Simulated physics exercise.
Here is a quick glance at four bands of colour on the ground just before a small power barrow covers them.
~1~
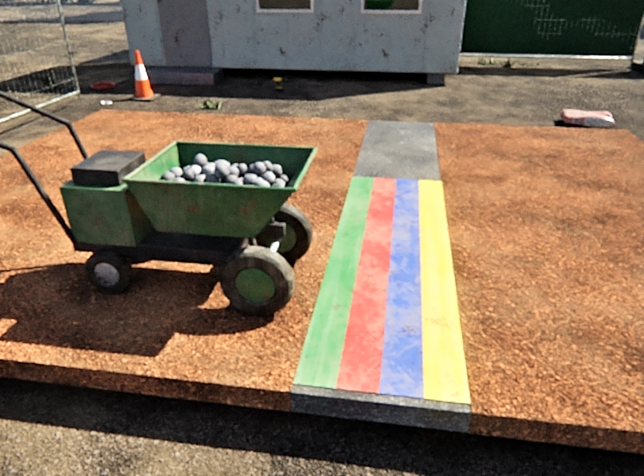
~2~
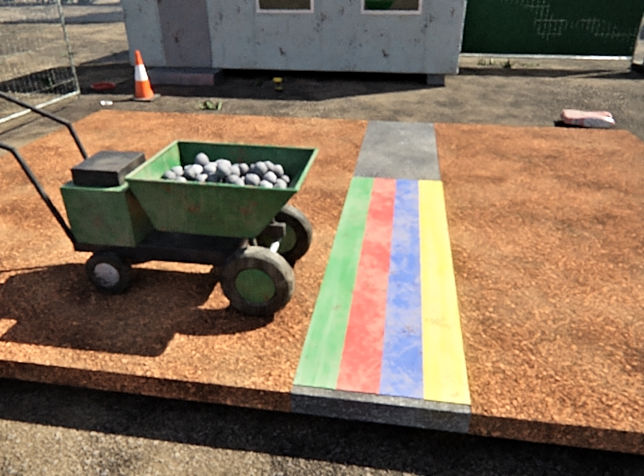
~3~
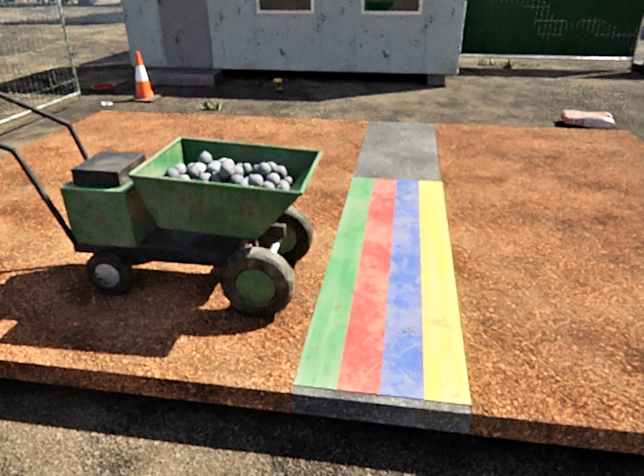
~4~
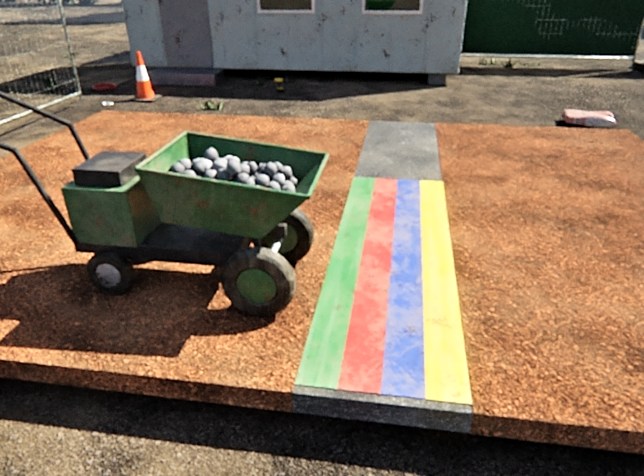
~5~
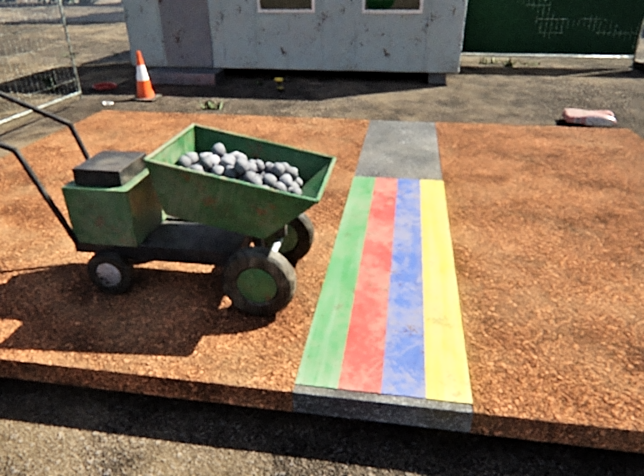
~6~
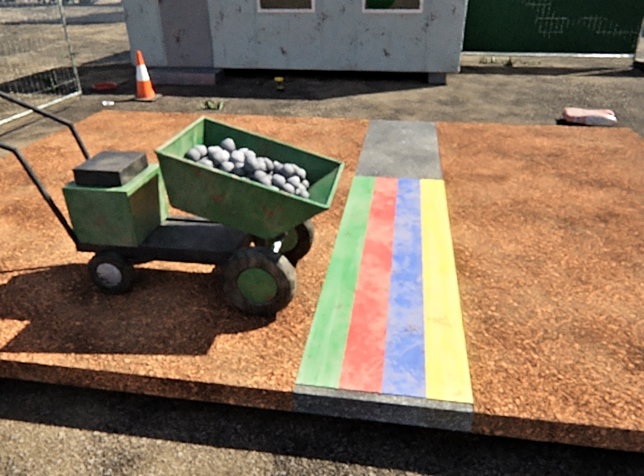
A green barrow's skip of round cobbles tilts gradually to the right beside four coloured strips.
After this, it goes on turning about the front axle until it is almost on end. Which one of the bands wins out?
Blue wins out.
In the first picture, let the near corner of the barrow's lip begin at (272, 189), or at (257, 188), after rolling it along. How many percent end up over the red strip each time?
First place: Around 30 per cent. Second place: Around 30 per cent.
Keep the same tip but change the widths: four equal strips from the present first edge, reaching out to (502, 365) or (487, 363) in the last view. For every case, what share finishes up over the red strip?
Roughly 20 per cent, then roughly 20 per cent.
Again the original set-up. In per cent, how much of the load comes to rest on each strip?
In percent: Green strip 0, red strip 10, blue strip 35, yellow strip 20.
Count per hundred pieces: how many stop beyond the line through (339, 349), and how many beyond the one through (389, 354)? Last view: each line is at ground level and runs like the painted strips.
In order, some 80 % then some 70 %.
Just after the last frame, skip tipped steeply; every one in the skip.
A moment on, skip tipped right over; the larger part in the skip; about a tenth over the red strip; roughly a quarter over the blue strip; just a few over the yellow strip.
Further on, skip tipped right over; roughly a quarter in the skip; about a tenth over the red strip; roughly a third over the blue strip; roughly a quarter over the yellow strip; about a tenth off the paint.
When it is over, skip tipped right over; roughly a quarter in the skip; not one over the green strip; about a tenth over the red strip; roughly a third over the blue strip; roughly a quarter over the yellow strip; about a tenth off the paint.
